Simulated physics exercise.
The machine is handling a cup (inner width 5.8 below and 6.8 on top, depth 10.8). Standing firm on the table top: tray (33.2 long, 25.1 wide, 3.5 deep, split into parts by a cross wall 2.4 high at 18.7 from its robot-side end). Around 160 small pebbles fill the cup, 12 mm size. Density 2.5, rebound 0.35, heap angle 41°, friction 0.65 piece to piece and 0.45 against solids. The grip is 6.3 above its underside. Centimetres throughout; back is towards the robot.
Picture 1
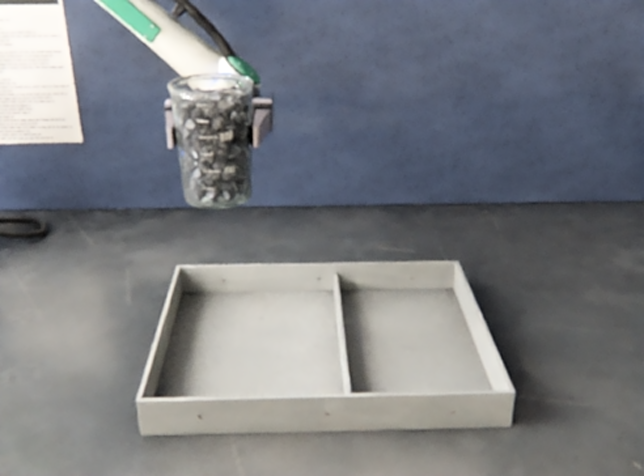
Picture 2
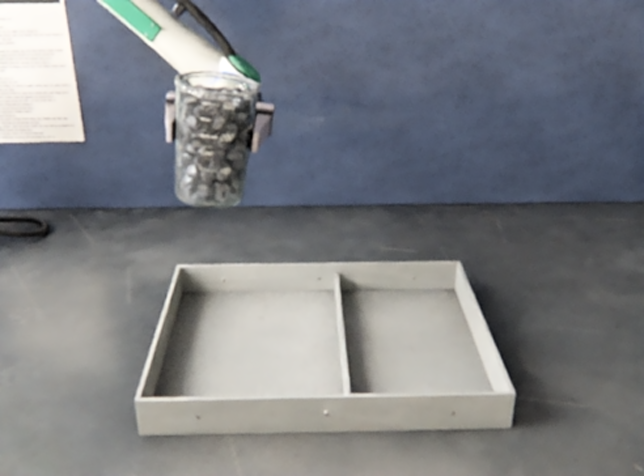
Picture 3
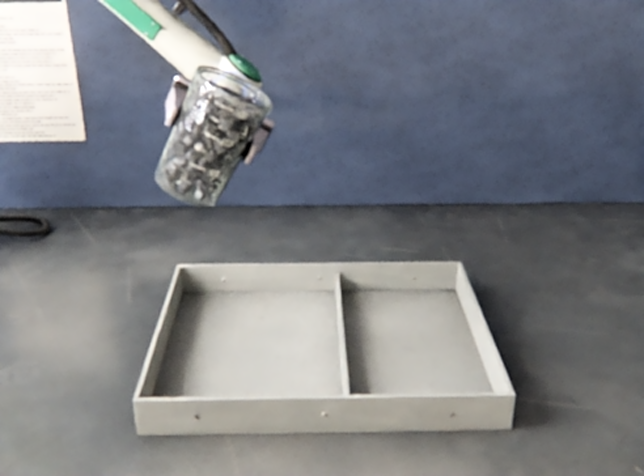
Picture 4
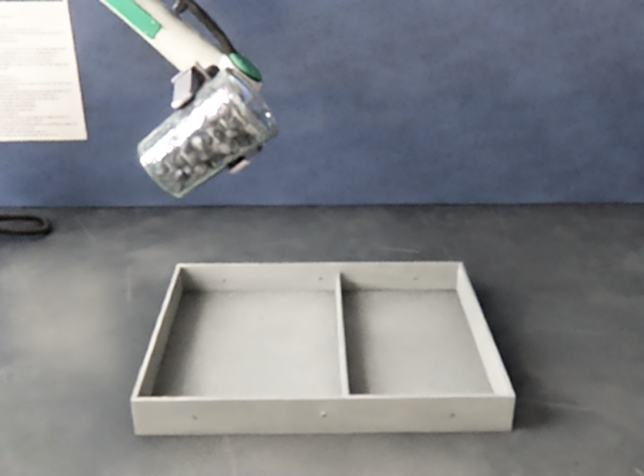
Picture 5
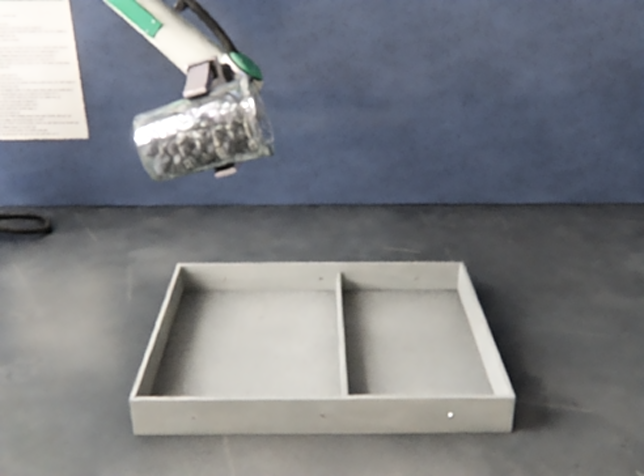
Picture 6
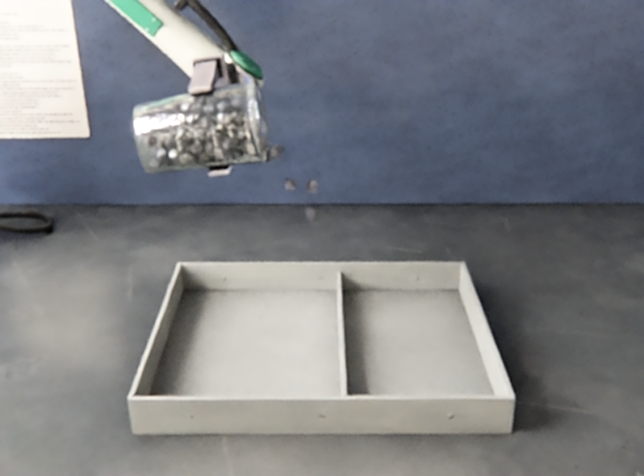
A robot arm tips a clear cup of pebbles until a few drop out above a tray.
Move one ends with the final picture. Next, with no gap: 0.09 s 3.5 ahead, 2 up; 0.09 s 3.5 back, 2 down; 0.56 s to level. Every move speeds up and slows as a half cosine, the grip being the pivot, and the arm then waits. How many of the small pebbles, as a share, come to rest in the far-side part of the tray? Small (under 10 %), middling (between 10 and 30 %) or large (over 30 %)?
Share in the far-side part of the tray: Large (over 30 %).
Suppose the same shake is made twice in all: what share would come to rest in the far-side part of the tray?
It would be near 80 per cent.
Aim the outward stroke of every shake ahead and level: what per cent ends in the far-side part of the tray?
Some 30 per cent.
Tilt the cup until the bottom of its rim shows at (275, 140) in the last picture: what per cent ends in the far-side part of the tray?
Some 35 per cent.
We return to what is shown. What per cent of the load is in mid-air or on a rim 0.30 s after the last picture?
Some 35 per cent.
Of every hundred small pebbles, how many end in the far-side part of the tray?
Some 70 per cent.
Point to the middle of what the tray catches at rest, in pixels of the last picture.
At about (394, 341).
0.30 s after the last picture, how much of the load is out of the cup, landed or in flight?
About 80 per cent by then.
Then, 0.30 s on, tilted 73° forward, highest piece 25 above the table; 63 in the far-side part, 37 in the cup, 7 in the robot-side part, 58 in flight or on a rim.
Then, 0.59 s on, tilted 13° forward, highest piece 23 above the table; 112 in the far-side part, 35 in the cup, 17 in the robot-side part, 1 on the table or floor.
Then, 0.94 s on, level, highest piece 23 above the table; 112 in the far-side part, 35 in the cup, 17 in the robot-side part, 1 on the table or floor.
Then, 1.99 s on, level, highest piece 23 above the table; 112 in the far-side part, 35 in the cup, 17 in the robot-side part, 1 on the table or floor.
In the end, 112 in the far-side part, 35 in the cup, 17 in the robot-side part, 1 on the table or floor. That is 68 % in the far-side part of the tray.
